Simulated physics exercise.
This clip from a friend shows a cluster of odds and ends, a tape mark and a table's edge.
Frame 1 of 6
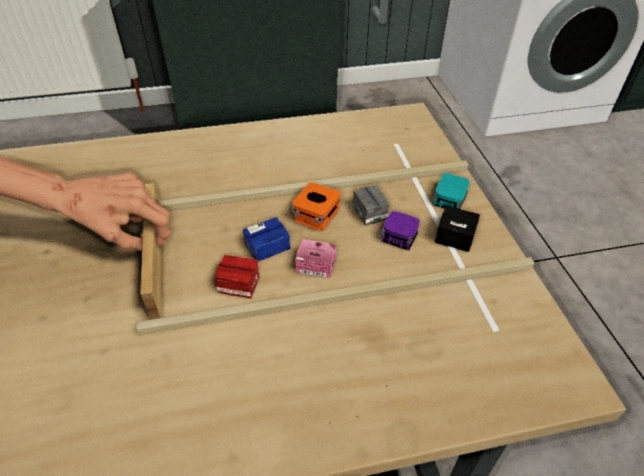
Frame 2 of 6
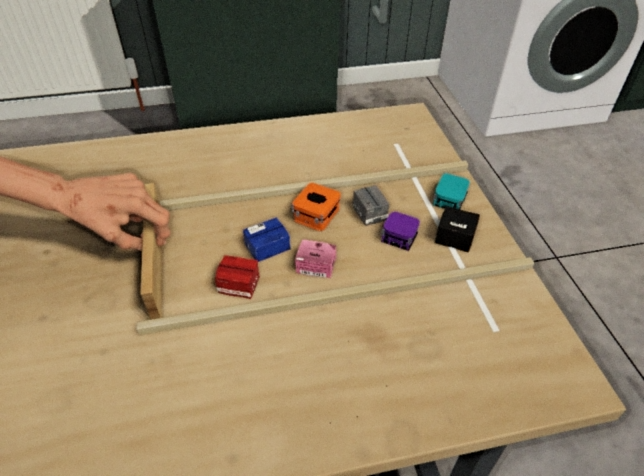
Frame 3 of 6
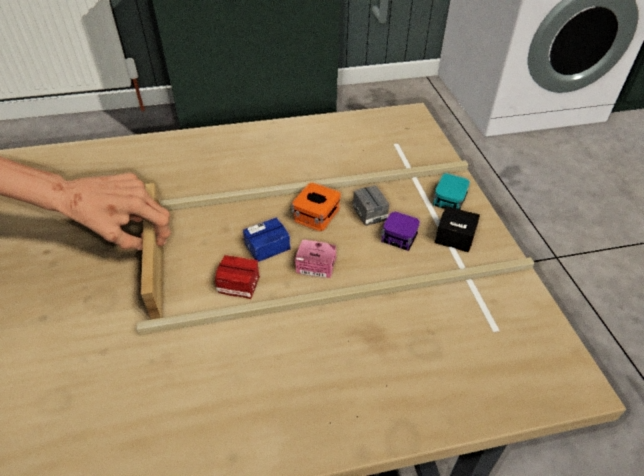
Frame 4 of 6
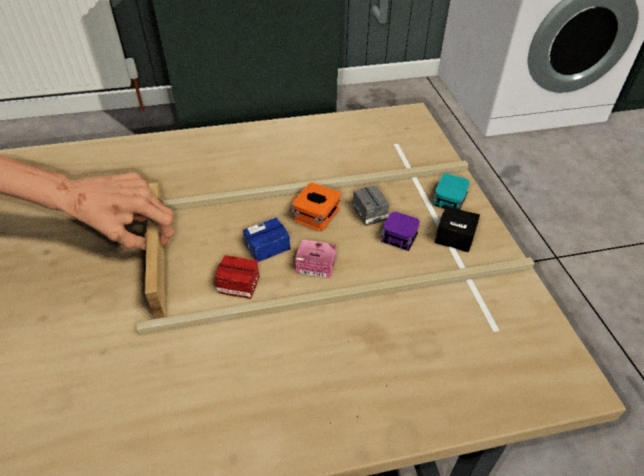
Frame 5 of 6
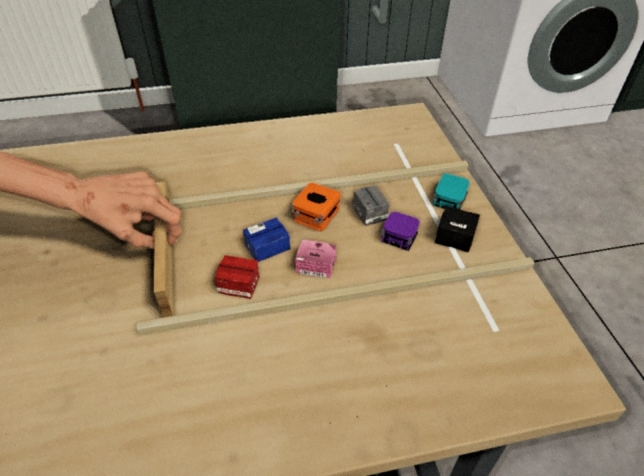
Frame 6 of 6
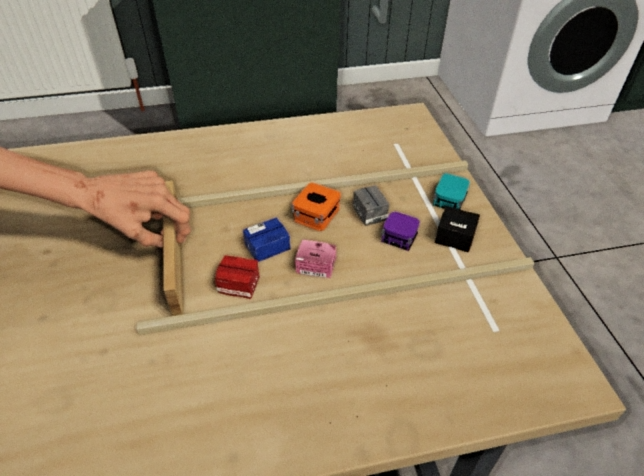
A hand held a wooden board still at the left of a table, then slid it slightly right between two strips, while the small colourful boxes and cases ahead of it stayed put.
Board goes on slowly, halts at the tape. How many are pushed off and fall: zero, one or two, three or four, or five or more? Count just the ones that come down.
The push drops only one or a pair off the table.
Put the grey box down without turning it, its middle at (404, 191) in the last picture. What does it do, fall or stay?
The grey box stays put.
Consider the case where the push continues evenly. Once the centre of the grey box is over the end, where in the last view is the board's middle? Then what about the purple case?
(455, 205) and (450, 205), more or less.
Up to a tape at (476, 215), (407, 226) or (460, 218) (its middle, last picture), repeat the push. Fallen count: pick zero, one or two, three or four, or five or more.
The falls would be at least five; none at all; more than four.
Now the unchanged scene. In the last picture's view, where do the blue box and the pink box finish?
In the last picture, roughly (458, 217) and (507, 246).
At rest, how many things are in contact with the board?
That makes 3.
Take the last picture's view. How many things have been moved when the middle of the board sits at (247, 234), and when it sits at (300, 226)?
First 2, after that 4.
Soon after, none off yet; turquoise case at rest near (451, 193); black box at rest near (457, 229); purple case at rest near (400, 231).
In the end, the number that fall off is one or two; gone, black box and turquoise case.
